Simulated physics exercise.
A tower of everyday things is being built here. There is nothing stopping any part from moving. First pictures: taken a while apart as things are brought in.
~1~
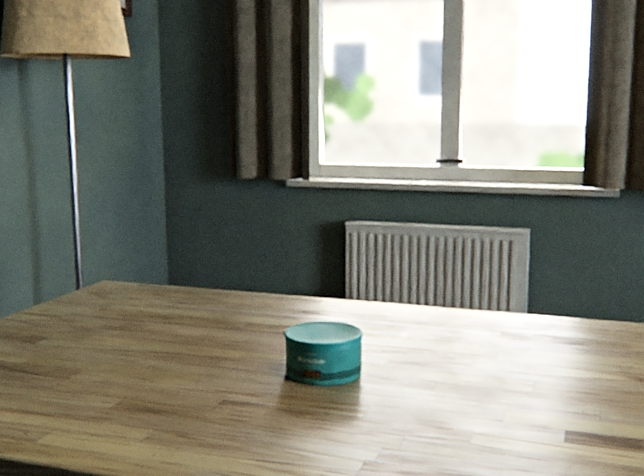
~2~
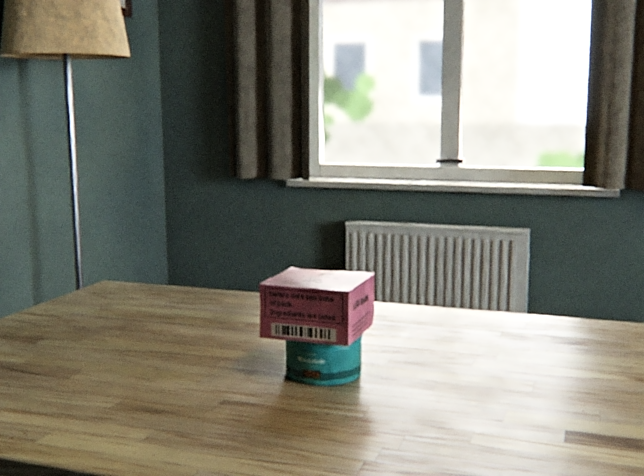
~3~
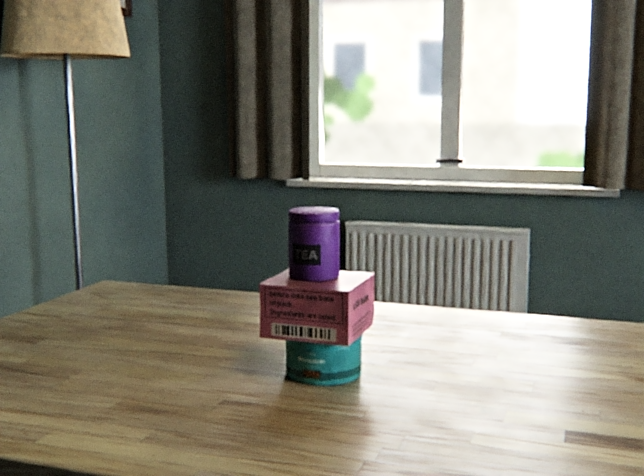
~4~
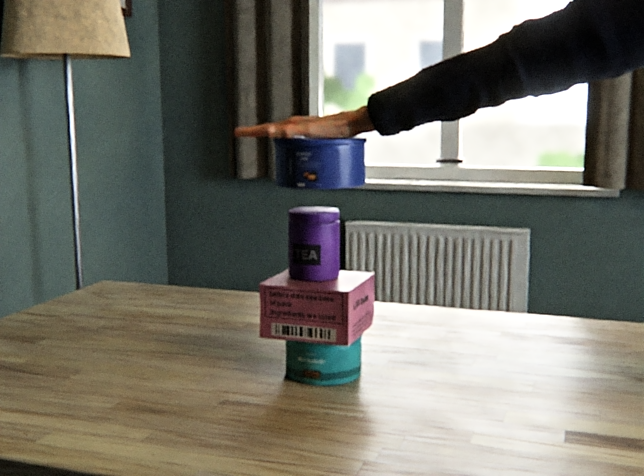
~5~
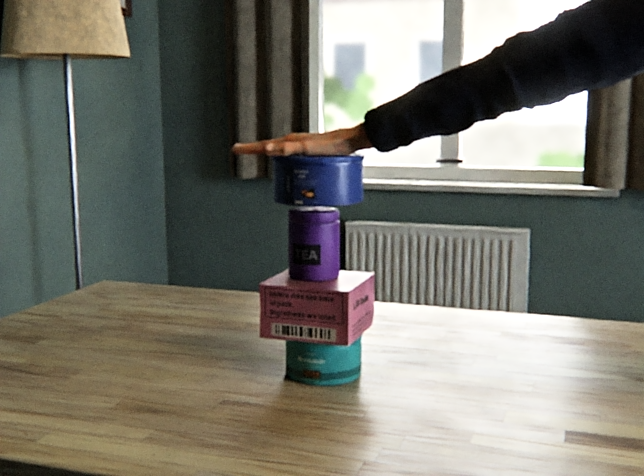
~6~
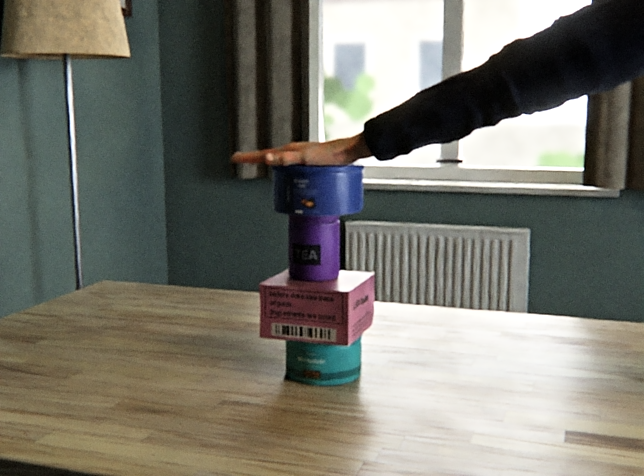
Hand lowering a blue tub onto a purple tea jar, atop a pink box and turquoise tub stacked on a wooden table.
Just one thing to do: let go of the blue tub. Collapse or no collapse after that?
The tower stays put.
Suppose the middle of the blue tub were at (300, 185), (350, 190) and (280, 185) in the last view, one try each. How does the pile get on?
For the first case the pile survives; for the second, it falls over; for the third, it falls over.
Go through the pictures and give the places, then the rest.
In the first frame, the last thing is not in view yet; turquoise tub (324, 353).
In the second frame, the last thing is not in view yet.
In the third frame, the last thing is not in view yet; pink box (318, 304).
The fourth frame shows on its way; blue tub (320, 161); turquoise tub (324, 353).
The fifth frame shows on its way; blue tub (318, 178); purple jar (314, 243).
The sixth frame shows set down, still held; blue tub (318, 187); pink box (318, 304).
Then, 0.20 s on from there, no change.
Then, 0.40 s on from there, blue tub resting near (318, 188).
In the end, all 4 unmoved. At the end, from the last picture's camera, blue tub near (318, 188). The pile holds.
